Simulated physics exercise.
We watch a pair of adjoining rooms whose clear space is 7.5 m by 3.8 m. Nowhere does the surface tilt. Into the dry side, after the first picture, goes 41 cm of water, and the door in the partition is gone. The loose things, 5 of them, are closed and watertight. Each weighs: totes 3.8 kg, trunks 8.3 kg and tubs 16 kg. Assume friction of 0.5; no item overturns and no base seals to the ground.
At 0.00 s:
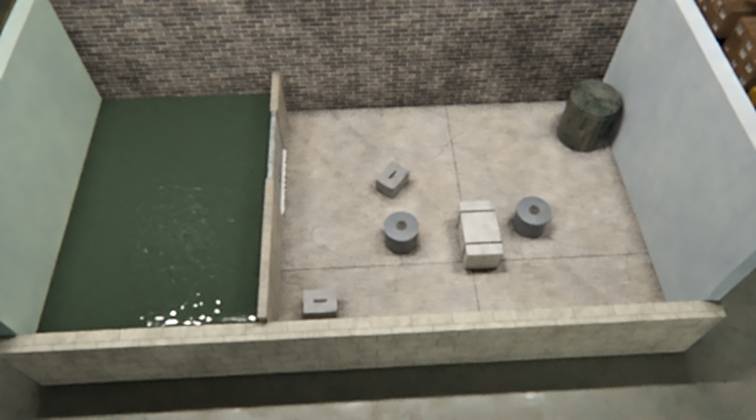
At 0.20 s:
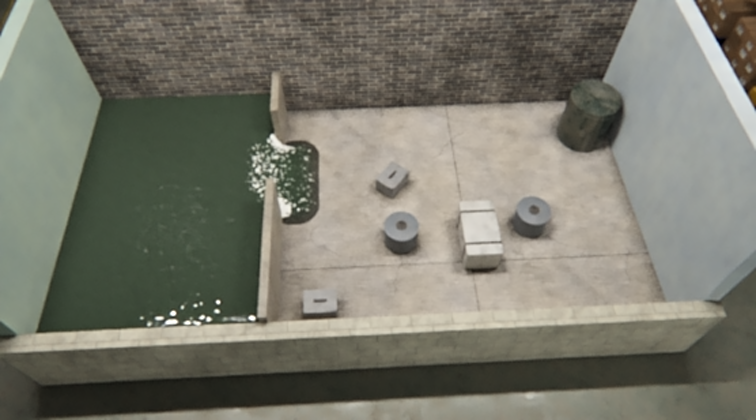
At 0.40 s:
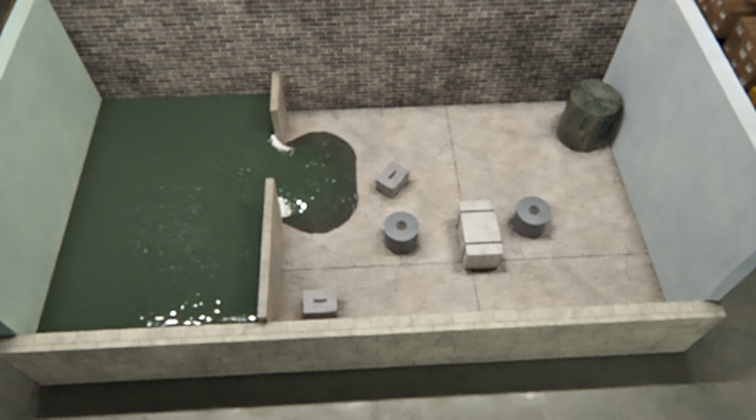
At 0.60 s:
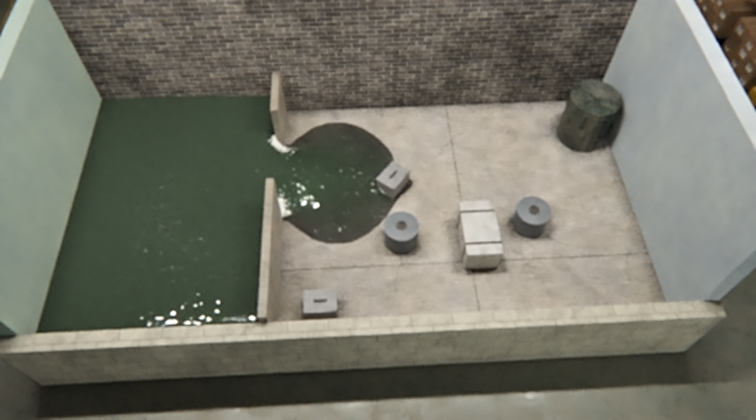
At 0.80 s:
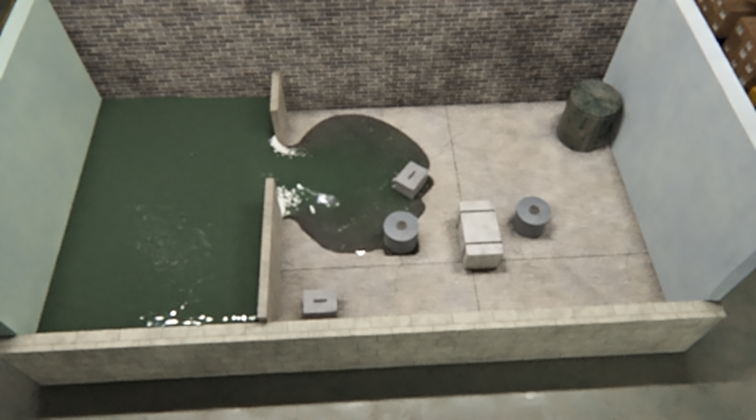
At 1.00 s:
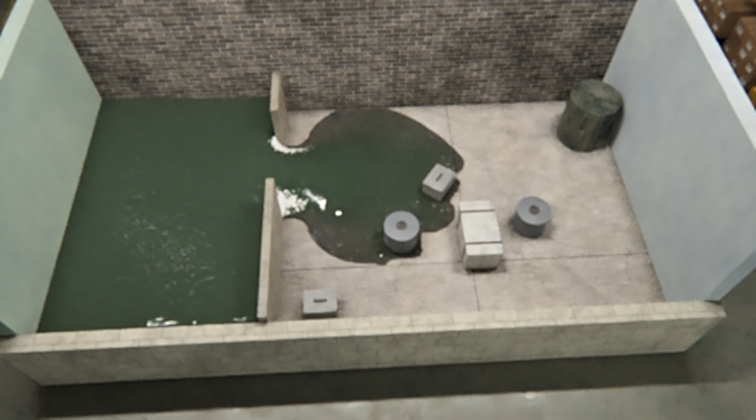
Dark green water spreads through a gap in the partition and pushes one grey block rightward.
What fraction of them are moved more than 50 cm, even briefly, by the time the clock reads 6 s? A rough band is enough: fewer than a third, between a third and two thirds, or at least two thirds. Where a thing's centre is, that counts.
I would say at least two thirds.
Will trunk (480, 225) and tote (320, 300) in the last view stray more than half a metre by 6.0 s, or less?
First above it, second below it.
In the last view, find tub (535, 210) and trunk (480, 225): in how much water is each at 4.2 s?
About 10 and 6 cm.
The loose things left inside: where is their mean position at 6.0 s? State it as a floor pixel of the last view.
They're centred close to (484, 287).
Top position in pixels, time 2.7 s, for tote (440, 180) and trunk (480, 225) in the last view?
They should sit about (625, 188) and (539, 280) in the last view.
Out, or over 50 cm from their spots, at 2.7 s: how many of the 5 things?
I get 3.
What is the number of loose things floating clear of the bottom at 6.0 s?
The count is 4.
After 1.4 s 1 of 5 are over 50 cm from their spots; 0 afloat.
After 2.7 s 3 of 5 are over 50 cm from their spots; 1 afloat.
After 4.2 s 4 of 5 are over 50 cm from their spots; 2 afloat.
After 6.0 s 3 of 5 are over 50 cm from their spots, and 4 have been at some point; 4 afloat.
